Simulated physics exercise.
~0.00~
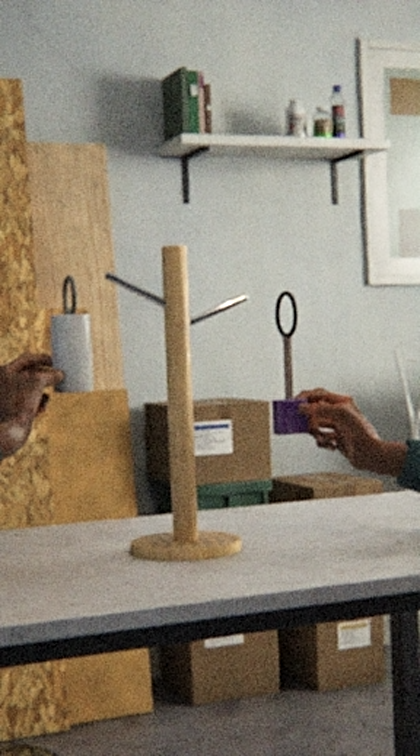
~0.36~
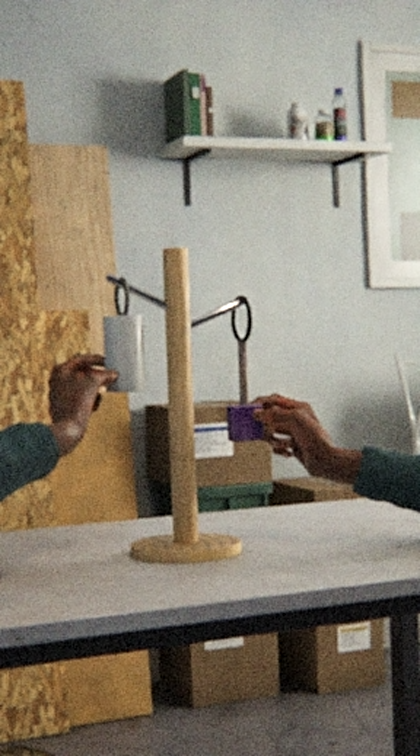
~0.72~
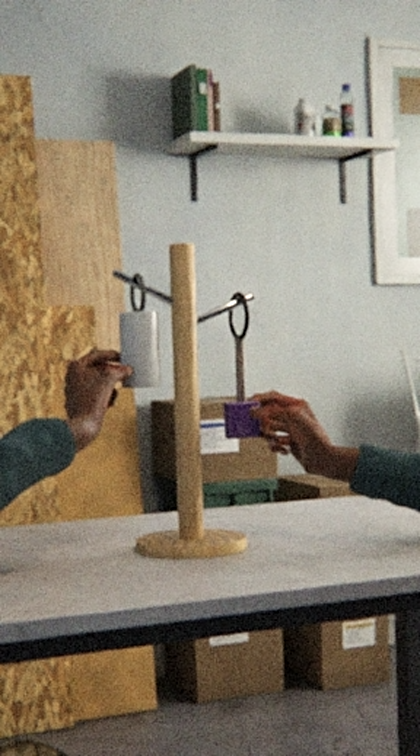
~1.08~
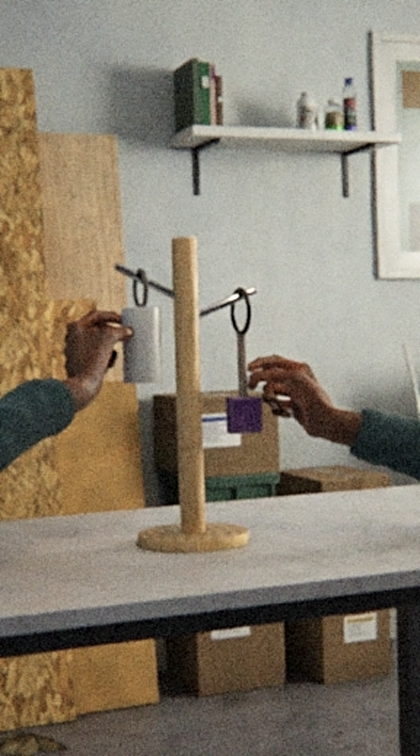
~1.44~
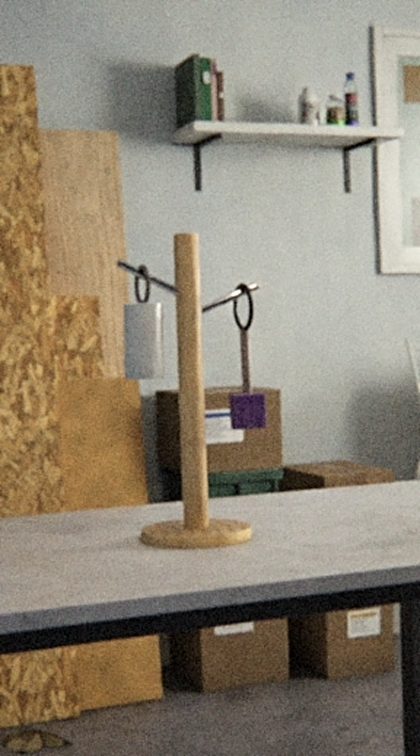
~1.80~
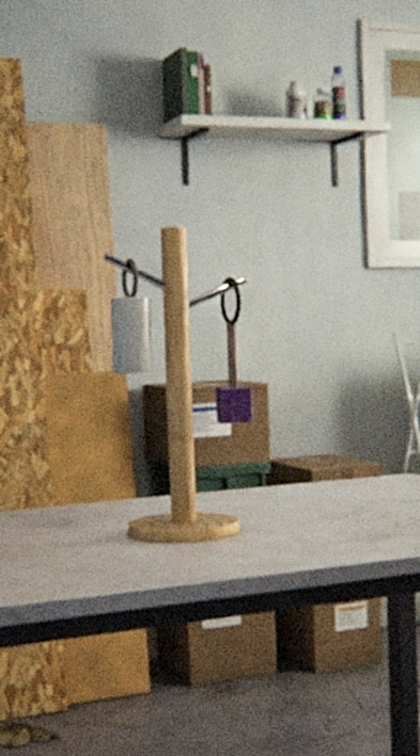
White lantern and purple brush being hooked by two hands onto a wooden peg stand, then hanging there after release.
